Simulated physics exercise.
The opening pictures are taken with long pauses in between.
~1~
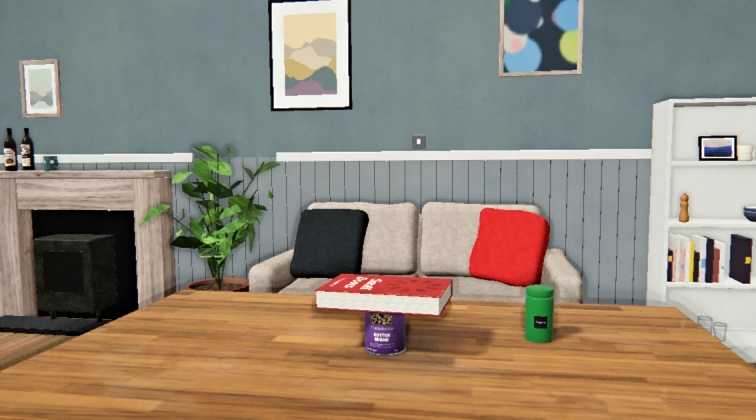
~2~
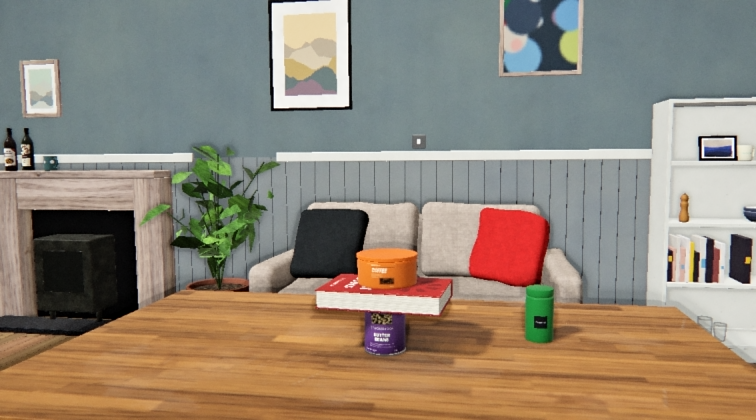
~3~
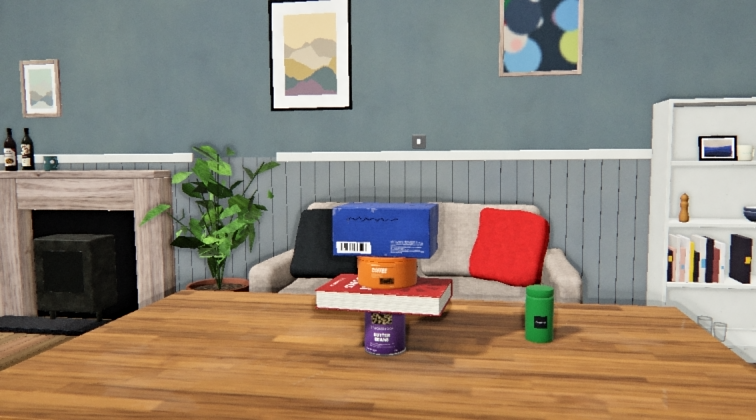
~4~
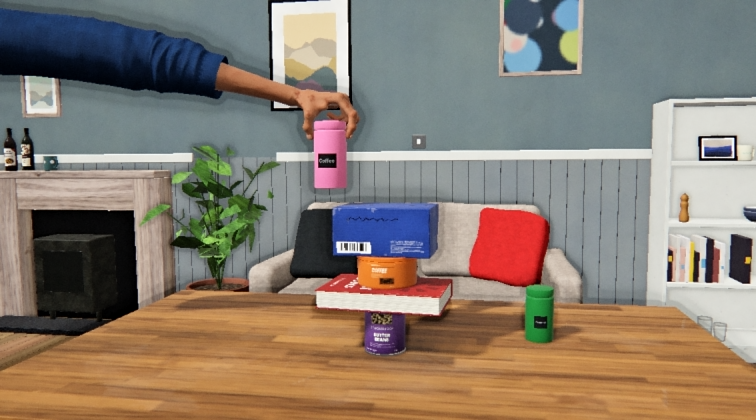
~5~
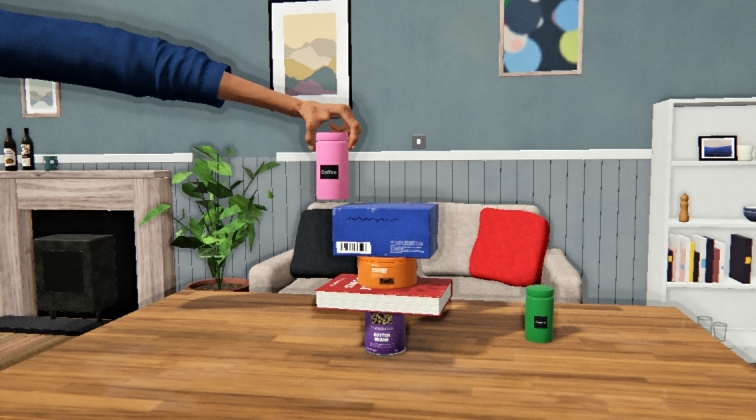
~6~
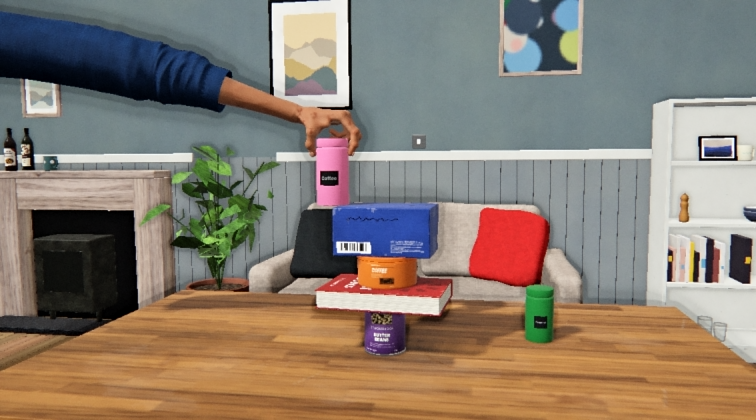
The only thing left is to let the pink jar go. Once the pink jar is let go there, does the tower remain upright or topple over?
It topples over.
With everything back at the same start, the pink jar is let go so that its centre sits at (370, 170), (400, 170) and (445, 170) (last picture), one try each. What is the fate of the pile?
First the pile remains standing, second it remains standing, third it topples.
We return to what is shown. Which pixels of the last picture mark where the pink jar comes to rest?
The object winds up at approximately (324, 318).
Then, 0.40 s past the last view, pink jar now fallen.
Then, 0.60 s past the last view, things are still on the move.
Finally, fallen, pink jar; the other 5 still in place. Final places as the last picture's camera would see them, pink jar near (324, 318). The pile loses its balance.
